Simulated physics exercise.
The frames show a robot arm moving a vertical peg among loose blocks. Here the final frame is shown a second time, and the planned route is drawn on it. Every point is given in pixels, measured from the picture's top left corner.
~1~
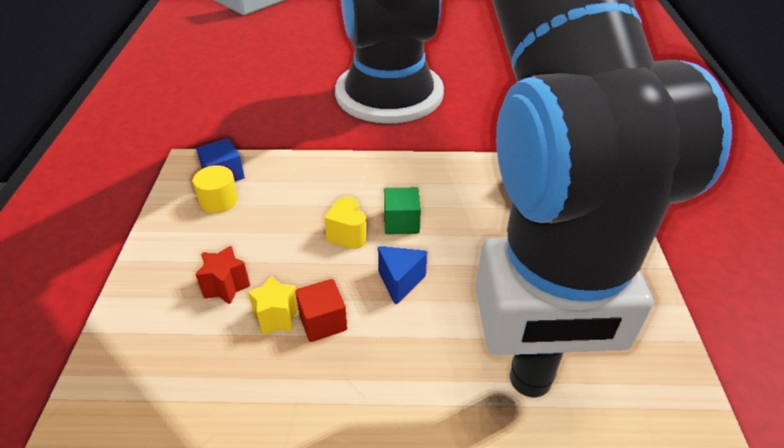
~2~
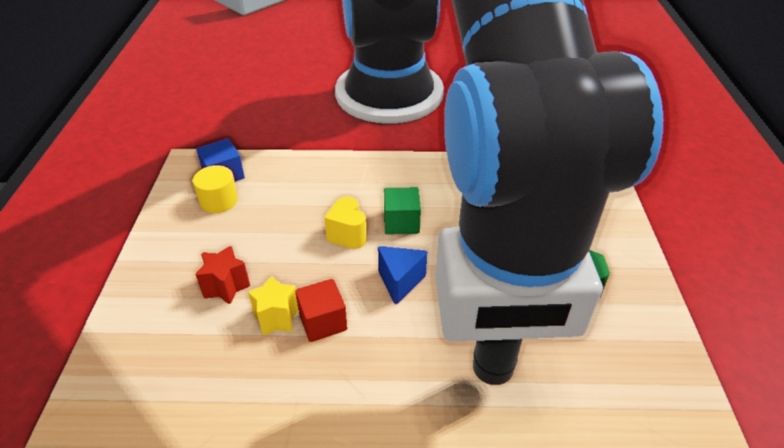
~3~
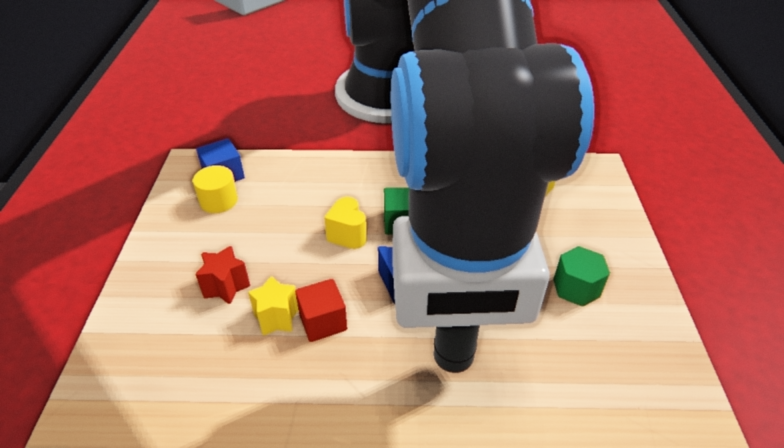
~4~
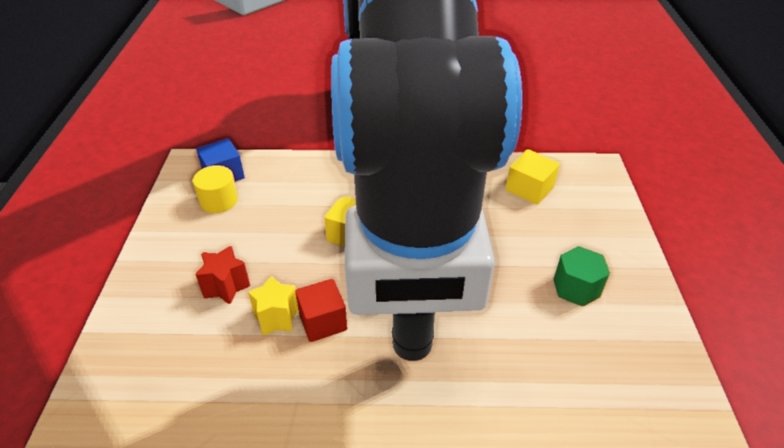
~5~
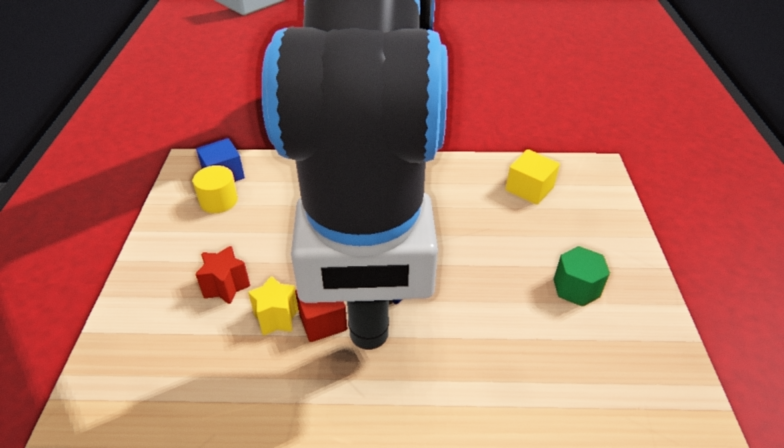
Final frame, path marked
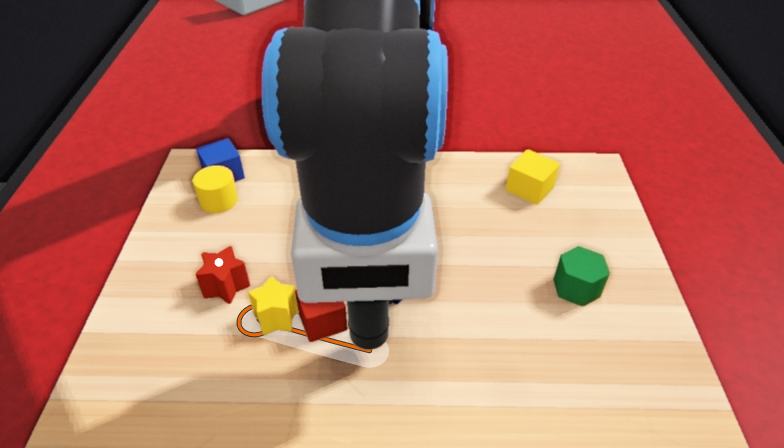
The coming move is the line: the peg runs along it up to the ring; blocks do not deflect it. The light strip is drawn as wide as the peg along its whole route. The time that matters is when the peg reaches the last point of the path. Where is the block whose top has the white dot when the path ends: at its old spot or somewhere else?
It shifts.
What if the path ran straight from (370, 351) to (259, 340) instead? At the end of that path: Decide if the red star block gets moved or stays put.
By the last moment, the red star block will still be in its place.
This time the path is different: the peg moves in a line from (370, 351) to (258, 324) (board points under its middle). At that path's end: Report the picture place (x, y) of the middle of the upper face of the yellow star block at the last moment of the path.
The answer is (242, 276).
Path on the board, from (370, 351) directly to (257, 320); the dot is on the red star block.
The first path, step by step. One third of the way, peg at (329, 324); yellow star block at (269, 291), turned 20° anticlockwise; red four-sided block at (311, 289).
Two thirds of the way, peg at (290, 314); yellow star block at (258, 287), turned 25° anticlockwise; red four-sided block at (302, 276), turned 25° clockwise.
At the end, peg at (253, 303); red star block at (213, 256); yellow star block at (236, 274), turned 25° anticlockwise; red four-sided block at (299, 274), turned 35° clockwise; blue triangular piece in place.
